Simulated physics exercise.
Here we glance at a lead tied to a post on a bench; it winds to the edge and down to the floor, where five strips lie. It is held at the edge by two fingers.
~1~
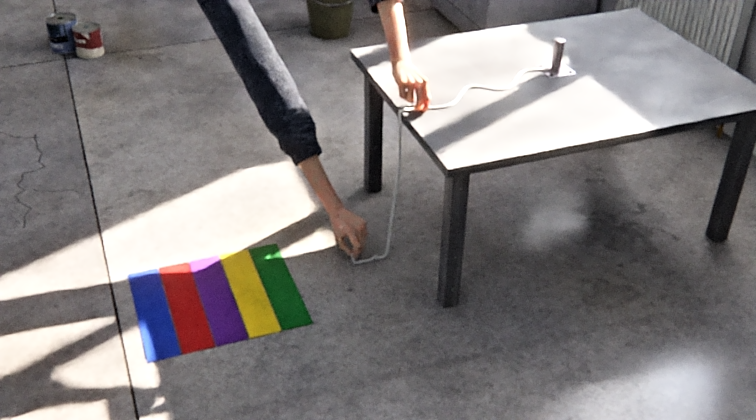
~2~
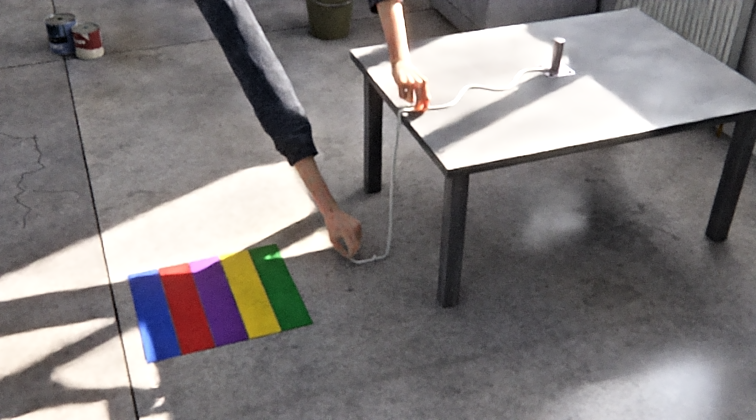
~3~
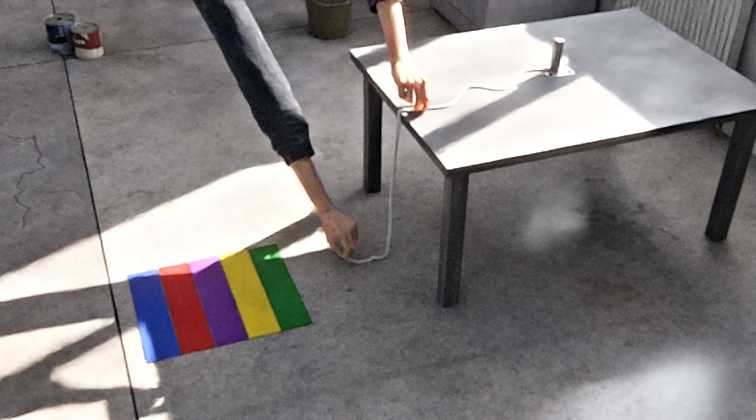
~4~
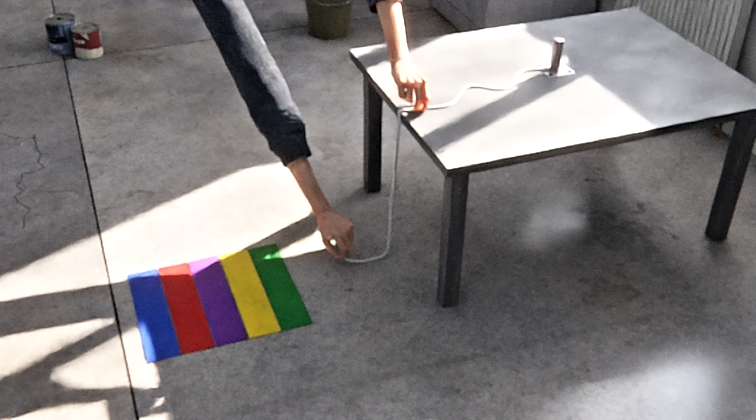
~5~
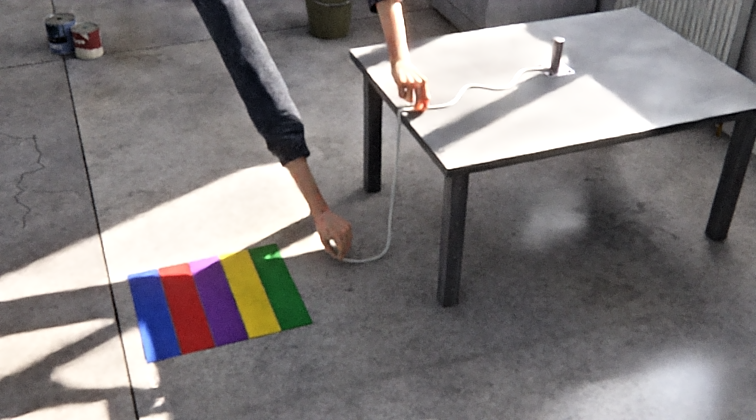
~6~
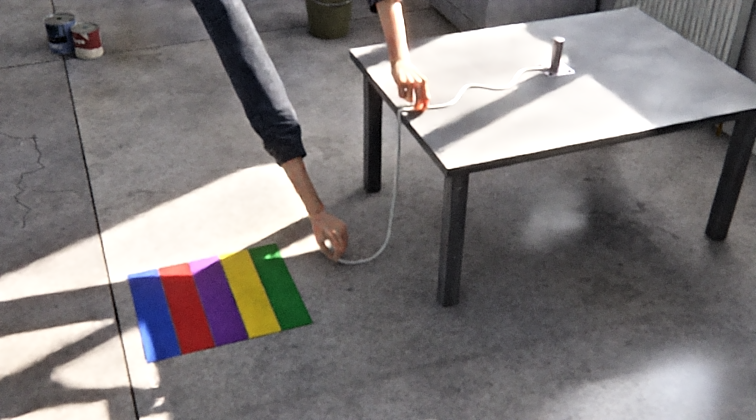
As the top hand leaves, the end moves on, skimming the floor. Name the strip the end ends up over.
Purple.
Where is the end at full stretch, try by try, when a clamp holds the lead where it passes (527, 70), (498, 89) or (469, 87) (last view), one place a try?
Roughly (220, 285), (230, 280) and (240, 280), in that order.
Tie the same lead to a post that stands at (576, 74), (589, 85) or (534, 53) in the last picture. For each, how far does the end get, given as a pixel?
Approximate places, in that order: (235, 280), (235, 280), (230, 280).
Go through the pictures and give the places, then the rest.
In the first frame, end (353, 254); green (291, 311); yellow (260, 318); purple (227, 326); red (194, 334); blue (160, 341).
In the second frame, end (348, 255); lead through (520, 73) (480, 87) (444, 107) (397, 136) (392, 194) (388, 248).
In the third frame, end (344, 256).
In the fourth frame, end (340, 257); lead through (520, 73) (480, 87) (444, 106) (398, 135) (392, 194) (388, 247).
In the fifth frame, end (338, 257).
In the sixth frame, end (334, 258); lead through (520, 73) (480, 86) (444, 106) (399, 135) (395, 193) (383, 247).
A little later, end near (277, 270); over green.
Next, end near (239, 279); over yellow.
When it is tight, end near (216, 284); over purple. It gets as far as the purple strip.
